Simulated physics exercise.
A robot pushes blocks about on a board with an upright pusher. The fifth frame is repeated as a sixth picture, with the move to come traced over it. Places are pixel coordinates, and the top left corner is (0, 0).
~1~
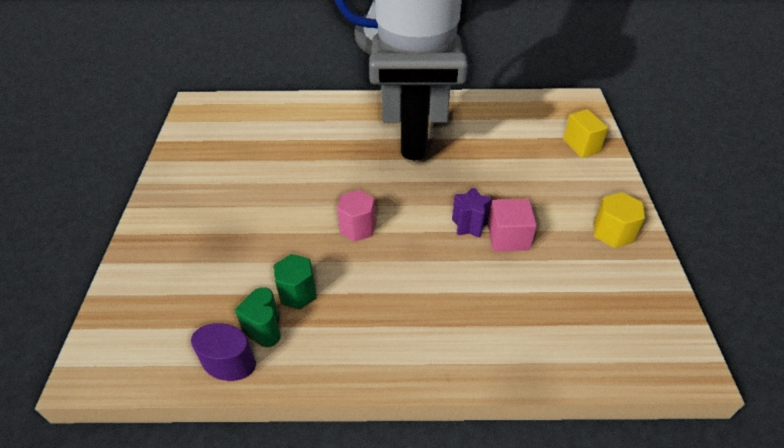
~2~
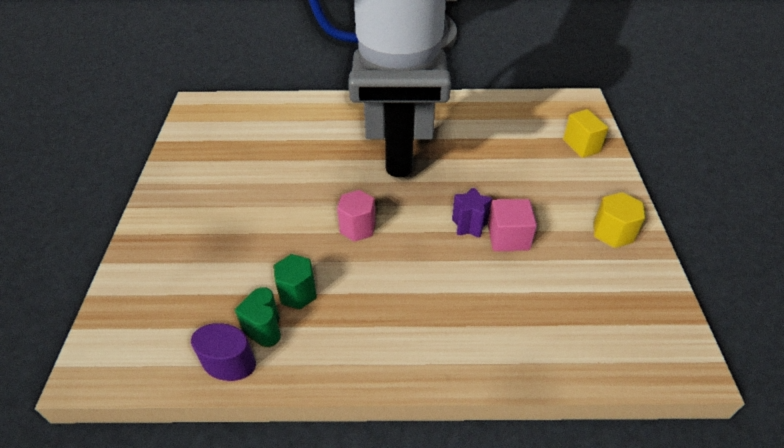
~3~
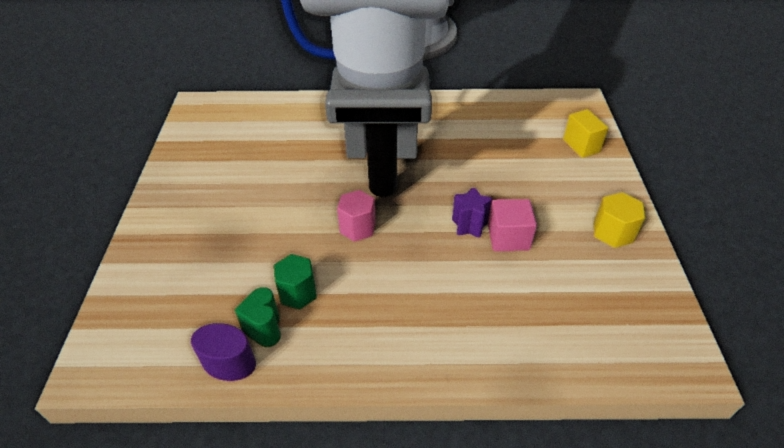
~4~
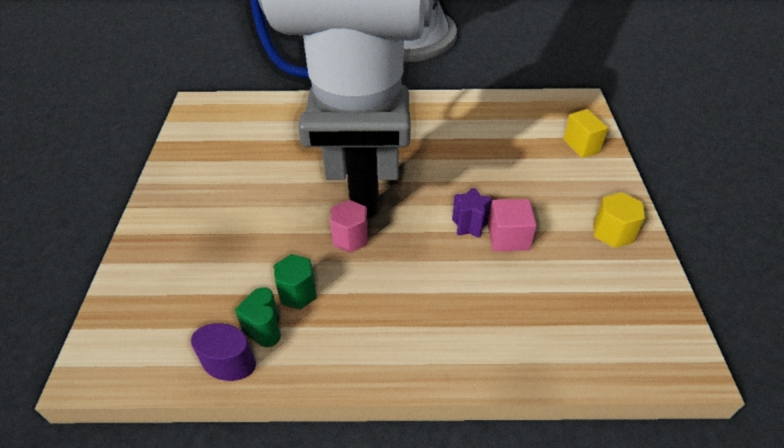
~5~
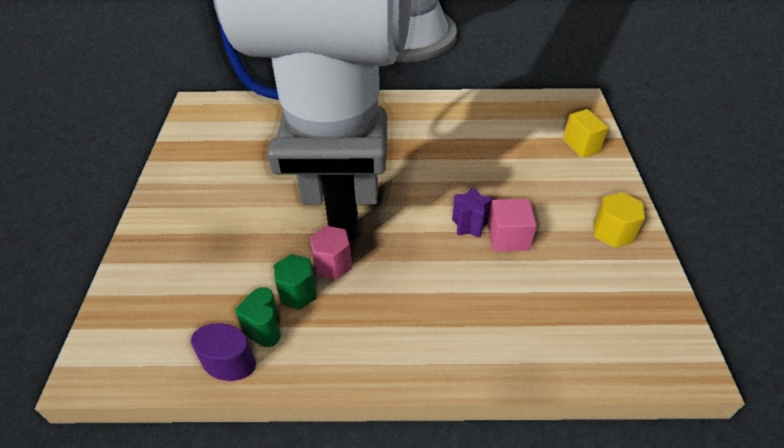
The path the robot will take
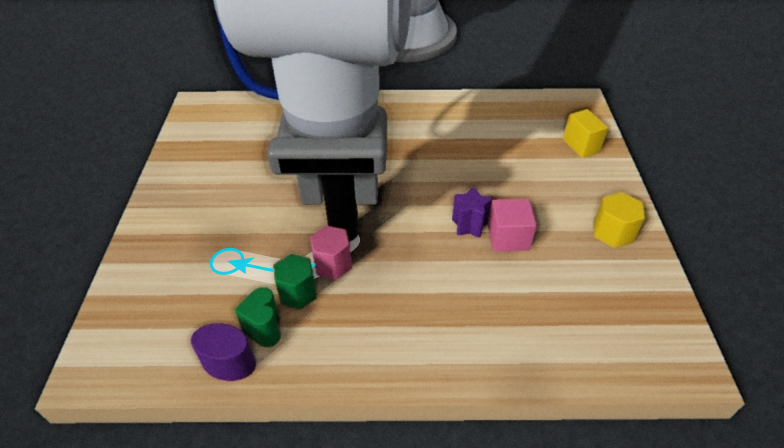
Robot arm moving down and left over a wooden board, pushing a pink six-sided block up close to a green one.
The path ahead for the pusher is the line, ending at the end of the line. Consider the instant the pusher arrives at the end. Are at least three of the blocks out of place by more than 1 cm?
Answer: No.
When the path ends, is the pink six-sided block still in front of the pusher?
My answer is no.
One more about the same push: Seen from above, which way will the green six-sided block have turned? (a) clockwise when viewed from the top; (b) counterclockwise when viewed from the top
That would be a.
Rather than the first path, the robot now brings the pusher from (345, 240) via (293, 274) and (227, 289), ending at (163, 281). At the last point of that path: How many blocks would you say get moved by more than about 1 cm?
I foresee two blocks being moved.
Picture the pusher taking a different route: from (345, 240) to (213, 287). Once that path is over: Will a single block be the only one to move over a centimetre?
Yes
Path on the board, from (345, 240) through (313, 266) and (269, 270) to (227, 261).
On the path given first. One third of the way, pusher (311, 258); green heart (253, 307); green six-sided block (284, 282), turned 45° clockwise; pink six-sided block (321, 268), turned 20° anticlockwise.
Two thirds of the way, pusher (266, 261); green heart (253, 307); green six-sided block (284, 282), turned 45° clockwise; pink six-sided block (321, 268), turned 20° anticlockwise.
At the end, pusher (224, 253); green heart (253, 307); green six-sided block (284, 282), turned 45° clockwise; pink six-sided block (321, 268), turned 20° anticlockwise.
